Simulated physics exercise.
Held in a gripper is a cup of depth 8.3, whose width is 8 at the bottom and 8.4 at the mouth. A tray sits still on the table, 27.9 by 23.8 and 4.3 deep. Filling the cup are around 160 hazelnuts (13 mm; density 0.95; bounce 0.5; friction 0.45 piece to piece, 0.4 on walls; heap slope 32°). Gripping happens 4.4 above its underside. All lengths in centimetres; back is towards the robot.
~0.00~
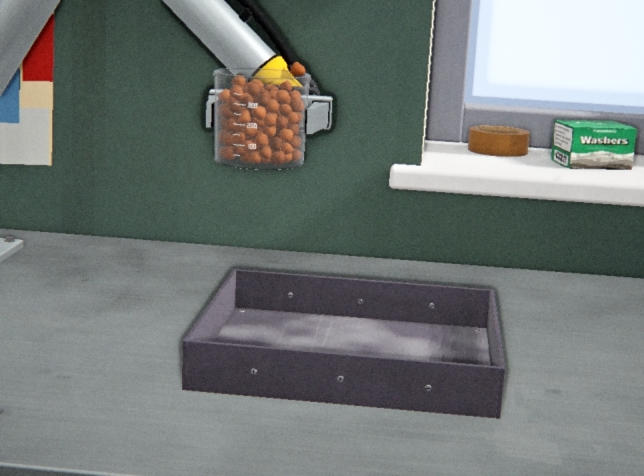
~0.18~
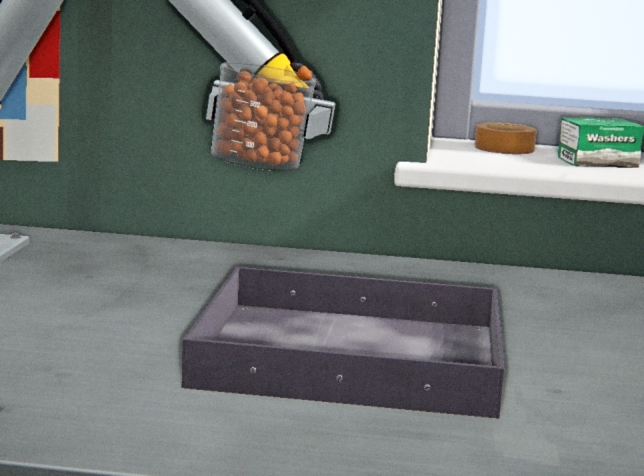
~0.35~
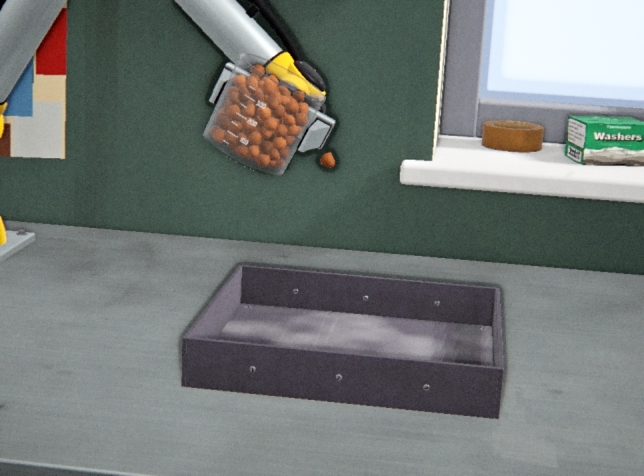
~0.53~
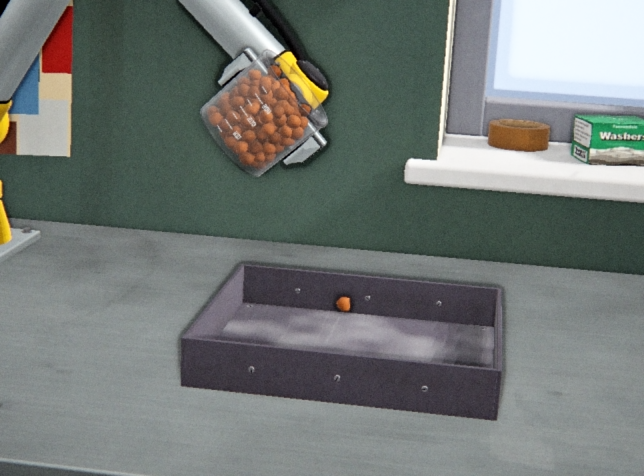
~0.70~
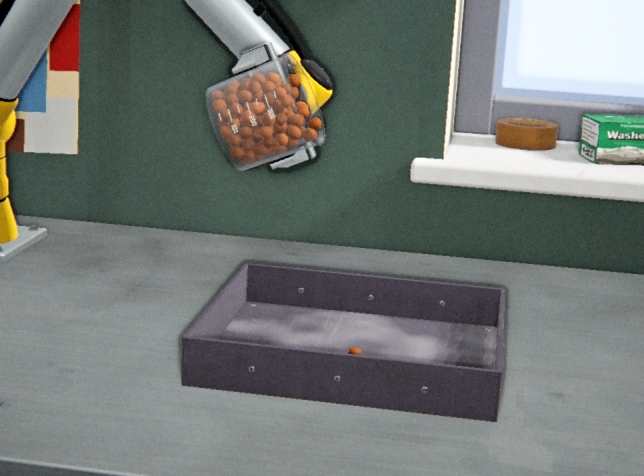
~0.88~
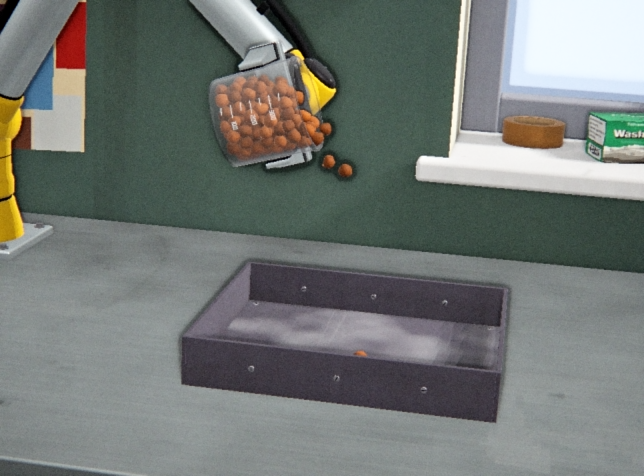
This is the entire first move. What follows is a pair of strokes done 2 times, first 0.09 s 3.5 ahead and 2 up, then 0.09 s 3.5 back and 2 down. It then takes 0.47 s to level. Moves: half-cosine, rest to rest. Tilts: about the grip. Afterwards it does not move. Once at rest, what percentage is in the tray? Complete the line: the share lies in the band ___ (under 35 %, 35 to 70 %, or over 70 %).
The share lies in the band over 70 %.
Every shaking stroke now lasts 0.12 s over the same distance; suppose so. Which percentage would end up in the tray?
Estimate for that case: 65 %.
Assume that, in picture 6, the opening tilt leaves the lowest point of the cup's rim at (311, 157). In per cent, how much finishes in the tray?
The share is around 100 %.
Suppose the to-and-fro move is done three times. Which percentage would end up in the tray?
Probably about 85 in a hundred.
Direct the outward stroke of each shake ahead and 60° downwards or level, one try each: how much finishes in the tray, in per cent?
25 and 65 %.
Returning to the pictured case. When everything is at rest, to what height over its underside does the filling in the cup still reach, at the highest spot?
I'd say close to 3.0 cm.
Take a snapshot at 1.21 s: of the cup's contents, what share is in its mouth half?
Around 100 percent.
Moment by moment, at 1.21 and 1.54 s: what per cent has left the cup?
In turn: 75, 85.
By 1.21 s, tilted 72° forward, highest piece 27 above the table; 108 in the tray, 45 in the cup, 12 in flight or on a rim.
By 1.54 s, tilted 20° forward, highest piece 23 above the table; 141 in the tray, 22 in the cup, 2 in flight or on a rim.
By 1.91 s, level, highest piece 23 above the table; 141 in the tray, 22 in the cup, 2 on the table or floor.
By 2.96 s, level, highest piece 22 above the table; 141 in the tray, 22 in the cup, 2 on the table or floor.
Final count, 141 in the tray, 22 in the cup, 2 on the table or floor. That is 85 % in the tray.
